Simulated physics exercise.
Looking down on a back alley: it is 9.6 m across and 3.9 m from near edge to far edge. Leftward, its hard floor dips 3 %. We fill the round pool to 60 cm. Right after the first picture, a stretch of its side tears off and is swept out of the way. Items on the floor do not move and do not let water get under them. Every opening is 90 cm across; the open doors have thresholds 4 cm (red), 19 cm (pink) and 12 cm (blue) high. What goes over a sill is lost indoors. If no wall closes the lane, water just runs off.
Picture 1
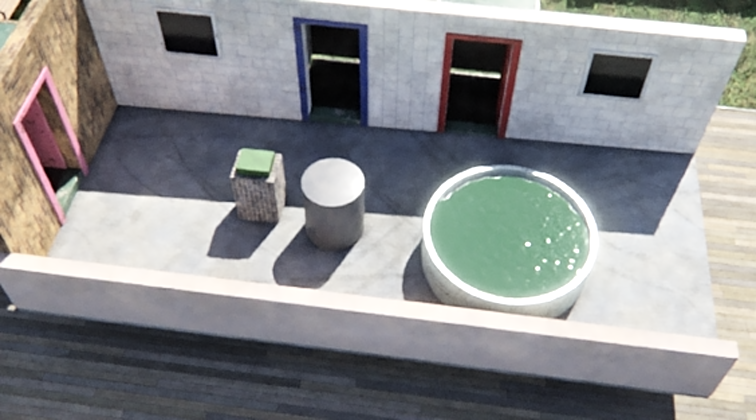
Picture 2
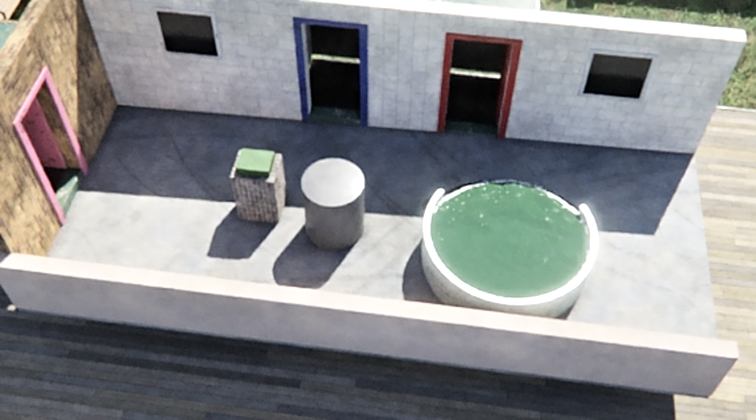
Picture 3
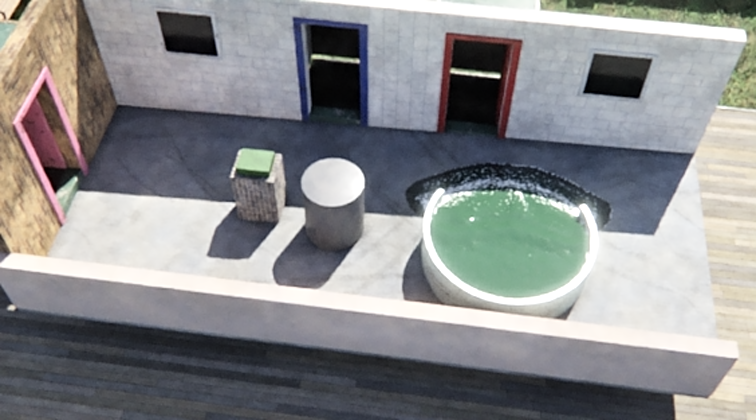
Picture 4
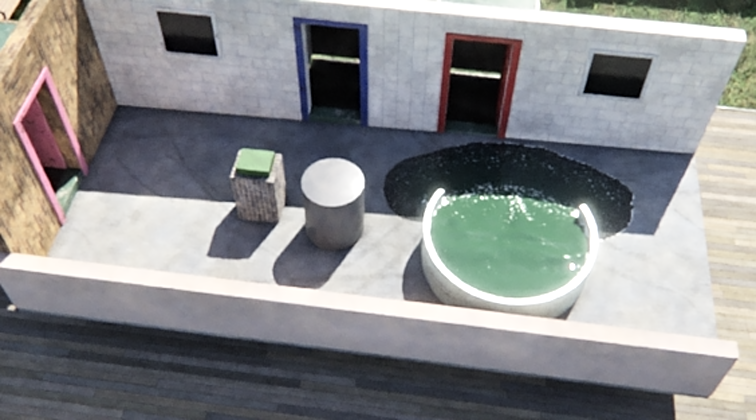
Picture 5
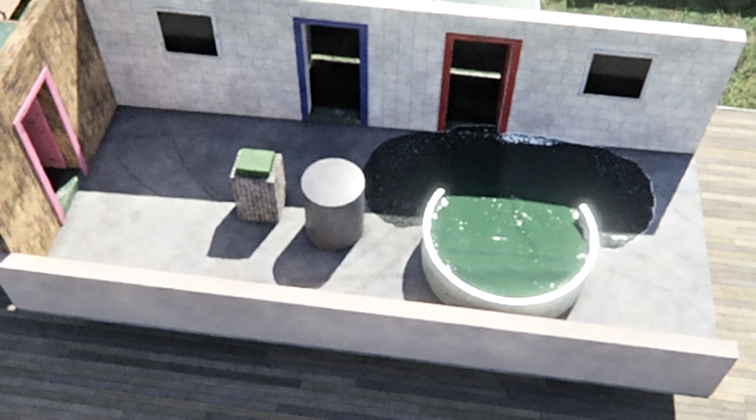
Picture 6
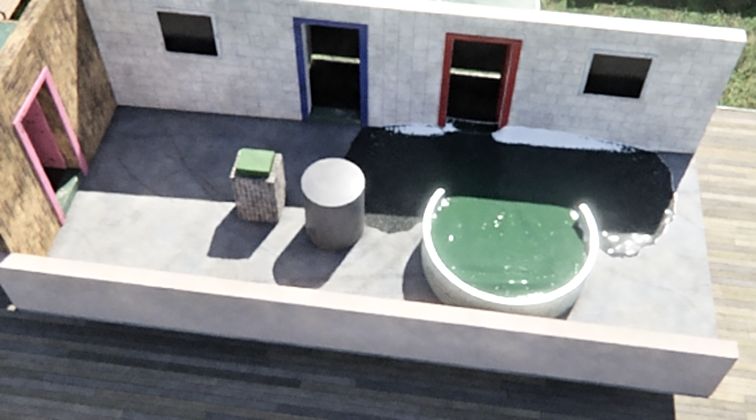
To begin with, a round pool of green water stands whole in a walled yard beside a grey cylinder and a small green-topped block. Then the far side of its wall is gone, and dark water pours out behind it, spreading left and right across the floor and back to the wall by the red doorway.
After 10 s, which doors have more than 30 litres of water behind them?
The red door: More than 30 litres; the pink door: 30 litres or less; the blue door: 30 litres or less.
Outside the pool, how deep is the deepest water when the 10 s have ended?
It tops out at some 16 cm.
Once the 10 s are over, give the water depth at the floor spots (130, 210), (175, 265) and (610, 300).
Spot one 7 cm, spot two 6 cm, spot three 2 cm.
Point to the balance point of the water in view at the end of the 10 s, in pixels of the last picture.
Balance point at about (254, 212).
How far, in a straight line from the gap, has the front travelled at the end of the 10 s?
Some 7.2 metres from the gap.
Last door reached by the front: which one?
Pink.
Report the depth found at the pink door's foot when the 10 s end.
About 13.0 cm.
A moment later water covers 30 % of the floor and is deepest (39 cm) near (511, 148); red door 26 cm at the sill, 116 L in, pink door not reached, blue door 12 cm at the sill, 0 L in.
Soon after water covers 35 % of the floor and is deepest (33 cm) near (446, 135); red door 26 cm at the sill, 293 L in, pink door not reached, blue door 11 cm at the sill, 1 L in.
Next water covers 55 % of the floor and is deepest (19 cm) near (118, 107); red door 16 cm at the sill, 438 L in, pink door 10 cm at the sill, 0 L in, blue door 8 cm at the sill, 1 L in.
Later on water covers 75 % of the floor and is deepest (20 cm) near (39, 277); red door 8 cm at the sill, 508 L in, pink door 13 cm at the sill, 0 L in, blue door 5 cm at the sill, 2 L in.
At the end water covers 75 % of the floor and is deepest (16 cm) near (34, 287); red door 3 cm at the sill, 520 L in, pink door 13 cm at the sill, 0 L in, blue door 3 cm at the sill, 2 L in.
